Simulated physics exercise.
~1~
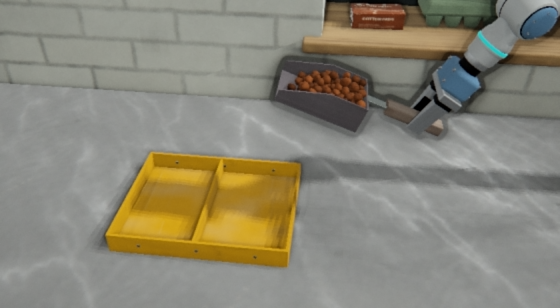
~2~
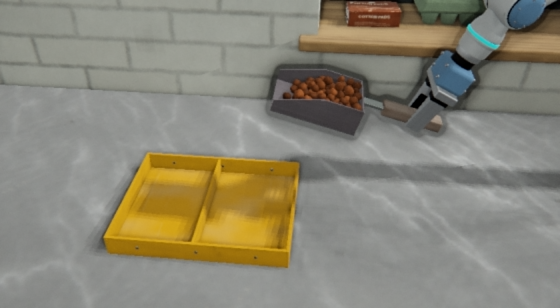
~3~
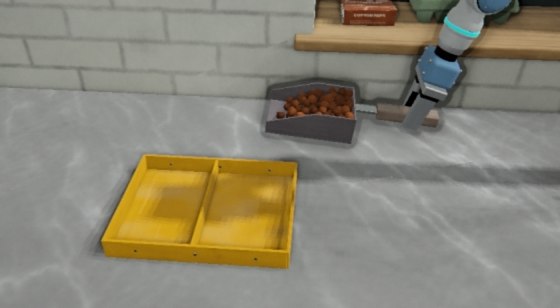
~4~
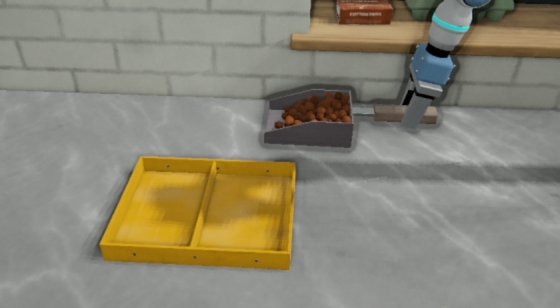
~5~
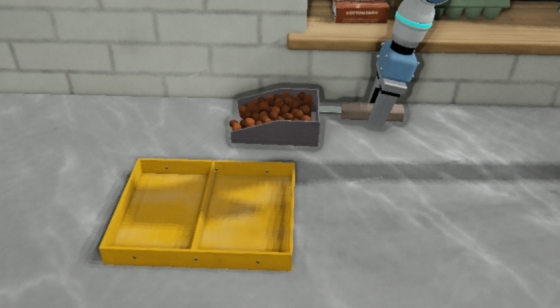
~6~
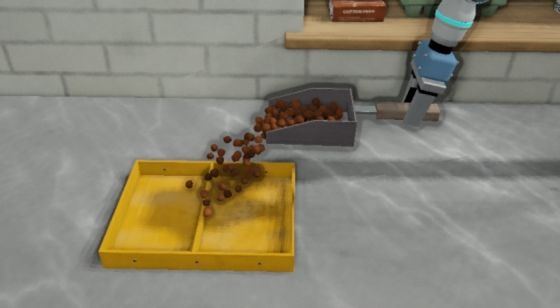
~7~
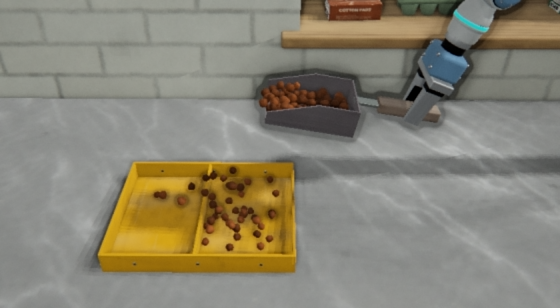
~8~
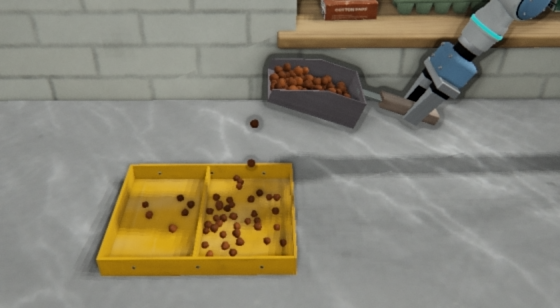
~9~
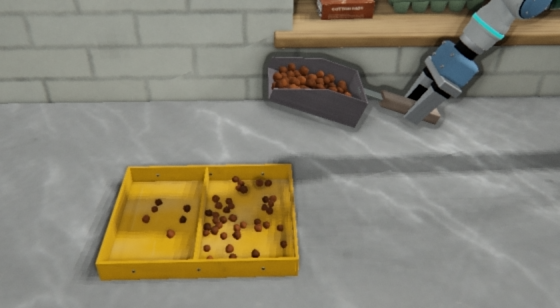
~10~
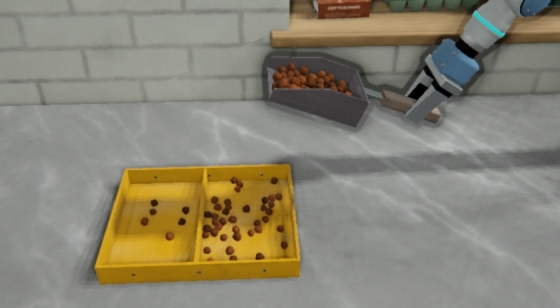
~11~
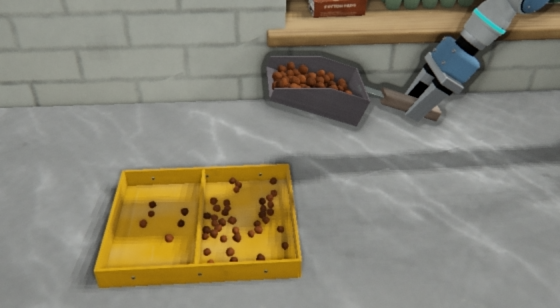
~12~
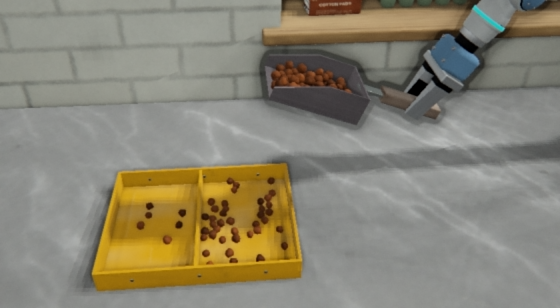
The footage shows a robot arm levelling a grey scoop of hazelnuts, jerking it left and then back right so some spill into a divided yellow tray, mostly its right section. The scoop tilts back and stops, still holding most of the nuts.
